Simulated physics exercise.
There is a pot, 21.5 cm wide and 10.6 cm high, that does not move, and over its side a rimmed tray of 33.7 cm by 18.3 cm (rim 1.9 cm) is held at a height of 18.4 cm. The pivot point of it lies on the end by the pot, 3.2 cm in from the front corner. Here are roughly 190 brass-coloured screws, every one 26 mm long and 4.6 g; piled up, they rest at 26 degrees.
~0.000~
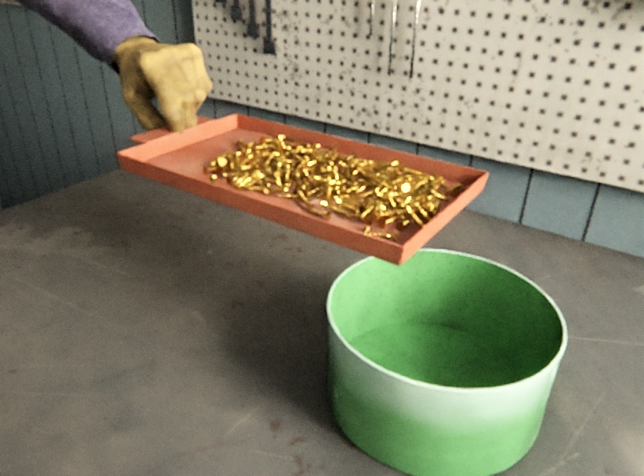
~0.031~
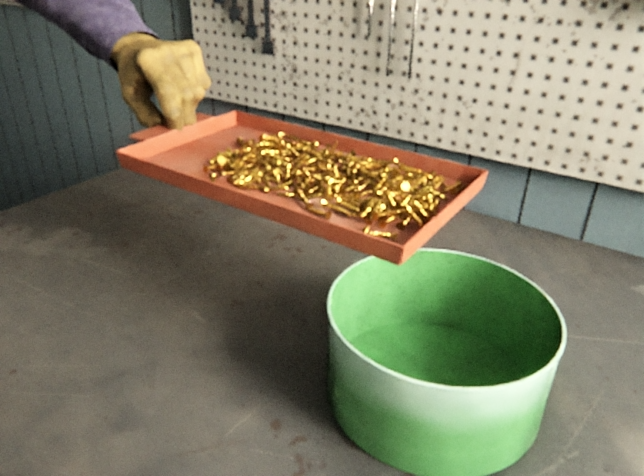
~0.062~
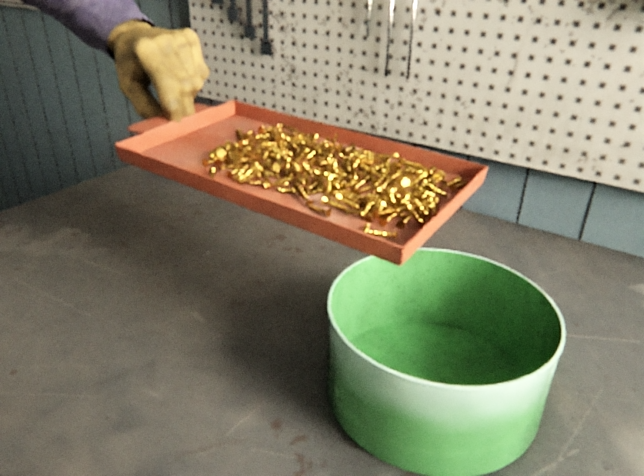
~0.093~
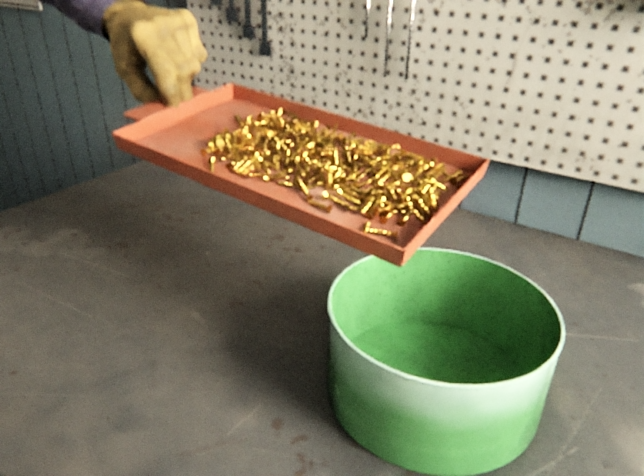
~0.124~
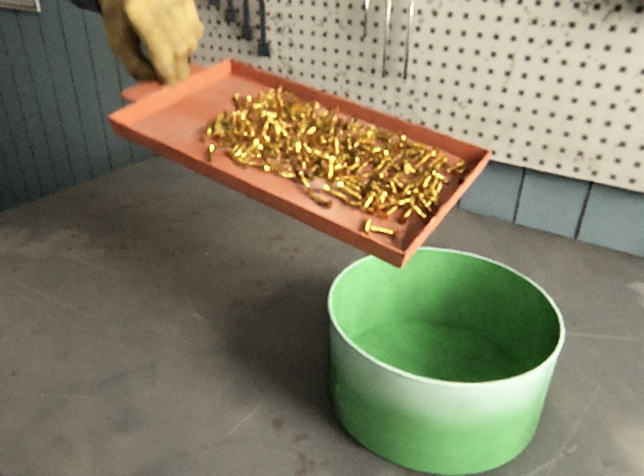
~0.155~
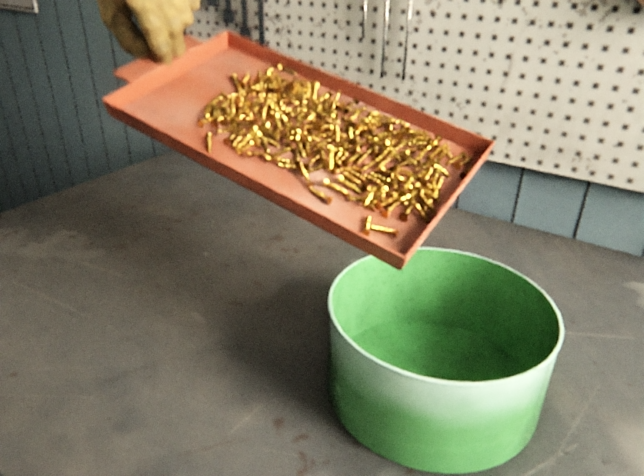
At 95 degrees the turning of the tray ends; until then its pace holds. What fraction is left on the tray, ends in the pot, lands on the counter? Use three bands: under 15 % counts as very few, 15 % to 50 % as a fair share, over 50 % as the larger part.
Tray: Very few; pot: A fair share; counter: The larger part.
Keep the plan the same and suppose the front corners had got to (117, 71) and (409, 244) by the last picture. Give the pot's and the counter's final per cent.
Pot: 75, counter: 25.
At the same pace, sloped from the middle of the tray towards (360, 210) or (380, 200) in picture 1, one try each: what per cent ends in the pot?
About 65 per cent on the first try and 75 per cent on the second.
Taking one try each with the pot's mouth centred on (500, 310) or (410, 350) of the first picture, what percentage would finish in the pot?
The shares would be near 0 and 85 per cent respectively.
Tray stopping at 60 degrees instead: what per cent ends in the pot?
Result: Close to 30 %.
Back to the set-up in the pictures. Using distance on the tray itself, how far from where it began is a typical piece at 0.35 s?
Displacement on the tray: About 2 cm.
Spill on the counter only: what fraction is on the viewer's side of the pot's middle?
100 %.
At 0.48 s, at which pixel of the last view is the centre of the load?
Look about (368, 210) in the last view.
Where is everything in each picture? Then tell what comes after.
In the first picture, tray tilt 0 degrees, front corners at (120, 153) and (402, 245); middle of the pieces at (321, 176); pot at (443, 307).
In the second picture, tray tilt 1 degrees, front corners at (119, 151) and (402, 245); middle of the pieces at (320, 175).
In the third picture, tray tilt 3 degrees, front corners at (118, 144) and (403, 246), lowest corner right front; middle of the pieces at (320, 169).
In the fourth picture, tray tilt 7 degrees, front corners at (115, 132) and (403, 248), lowest corner right front; middle of the pieces at (320, 160).
In the fifth picture, tray tilt 13 degrees, front corners at (111, 116) and (404, 251), lowest corner right front; middle of the pieces at (321, 148).
In the sixth picture, tray tilt 19 degrees, front corners at (106, 99) and (404, 255), lowest corner right front; middle of the pieces at (322, 135); pot at (442, 303). The tray's pace is about 200 degrees a second.
Then, at 0.35 s, tilt 58 degrees; the tray holds 100 %, the pot 0 %.
After 0.48 s, tilt 84 degrees; the tray holds 100 %, the pot 0 %.
After 0.74 s, tilt 95 degrees; the tray holds 0 %, the pot 30 %.
By 1.7 s all is still; tray 0 %, pot 30 %, counter 70 %.
